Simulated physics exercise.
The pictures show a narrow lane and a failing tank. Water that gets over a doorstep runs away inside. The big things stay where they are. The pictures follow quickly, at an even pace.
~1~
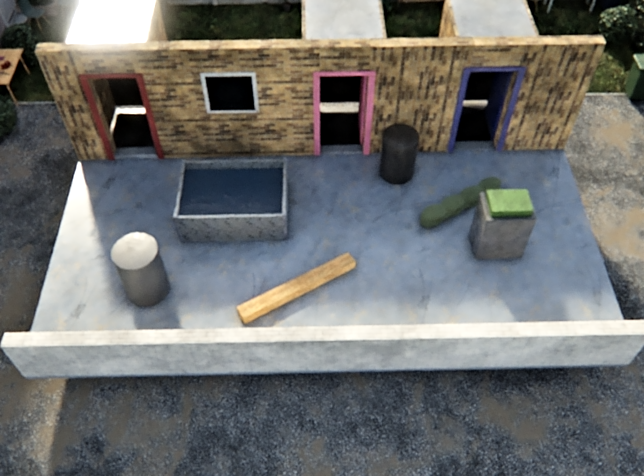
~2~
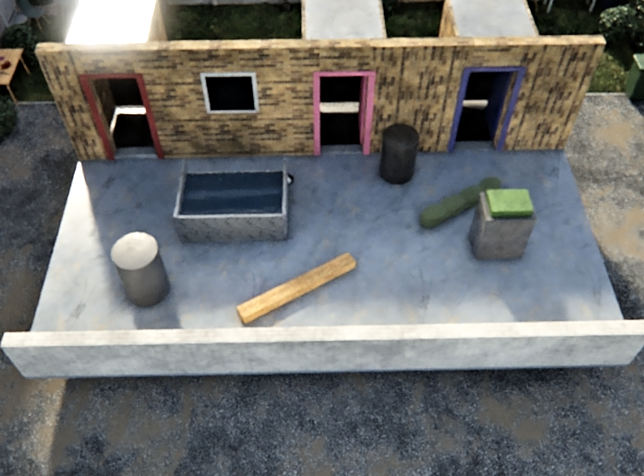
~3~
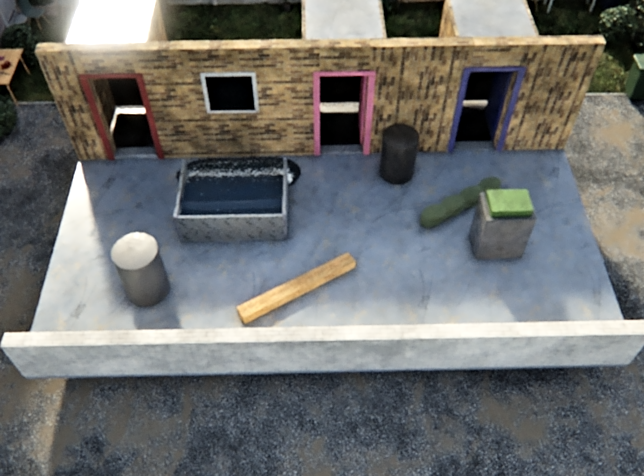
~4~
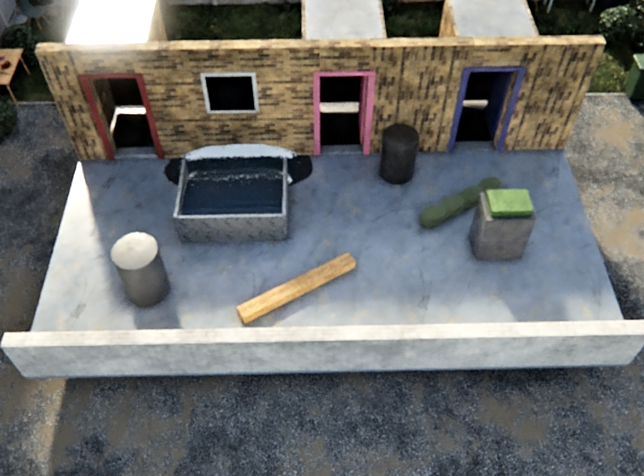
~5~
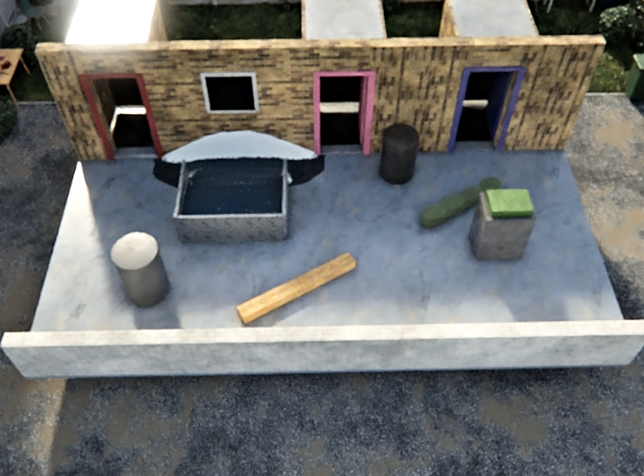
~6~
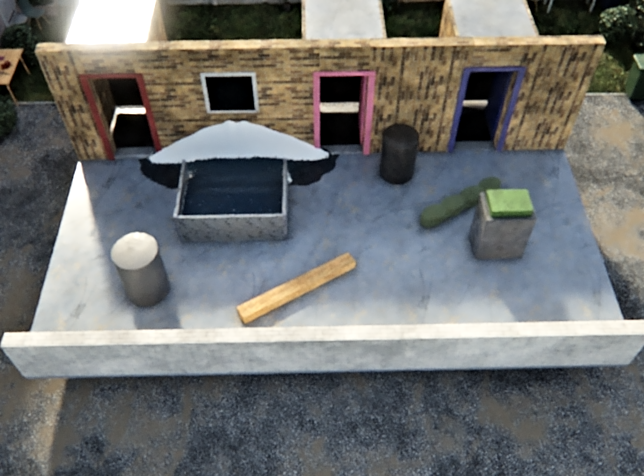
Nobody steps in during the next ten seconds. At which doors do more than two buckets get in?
The red door admits no more than that; the blue door admits no more than that; the pink door lets in a lot.
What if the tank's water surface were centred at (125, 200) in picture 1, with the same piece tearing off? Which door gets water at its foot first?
It is the door marked red.
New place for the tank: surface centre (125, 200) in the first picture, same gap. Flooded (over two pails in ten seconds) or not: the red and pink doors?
Then: The red door takes more; the pink door takes less.
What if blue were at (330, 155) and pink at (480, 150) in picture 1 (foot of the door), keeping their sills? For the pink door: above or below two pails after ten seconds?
My reading: The pink one stays under.
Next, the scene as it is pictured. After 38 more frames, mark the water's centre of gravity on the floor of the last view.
Around (302, 208).
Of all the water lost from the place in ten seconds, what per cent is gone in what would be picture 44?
Close to 75 %.
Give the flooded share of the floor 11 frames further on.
Close to 25 %.
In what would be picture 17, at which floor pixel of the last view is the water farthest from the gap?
Near (482, 152).
A moment on, water covers 15 % of the floor; the red door wet at the sill, nothing in, the blue door not reached, the pink door under two buckets in.
Next, water covers 25 % of the floor; the red door under two buckets in, the blue door wet at the sill, nothing in, the pink door under two buckets in.
Then, water covers 40 % of the floor; the red door under two buckets in, the blue door wet at the sill, nothing in, the pink door over two buckets in.
Later, water covers 45 % of the floor; the red door under two buckets in, the blue door wet at the sill, nothing in, the pink door over two buckets in.
In the end, water covers 50 % of the floor; the red door under two buckets in, the blue door wet at the sill, nothing in, the pink door over two buckets in.
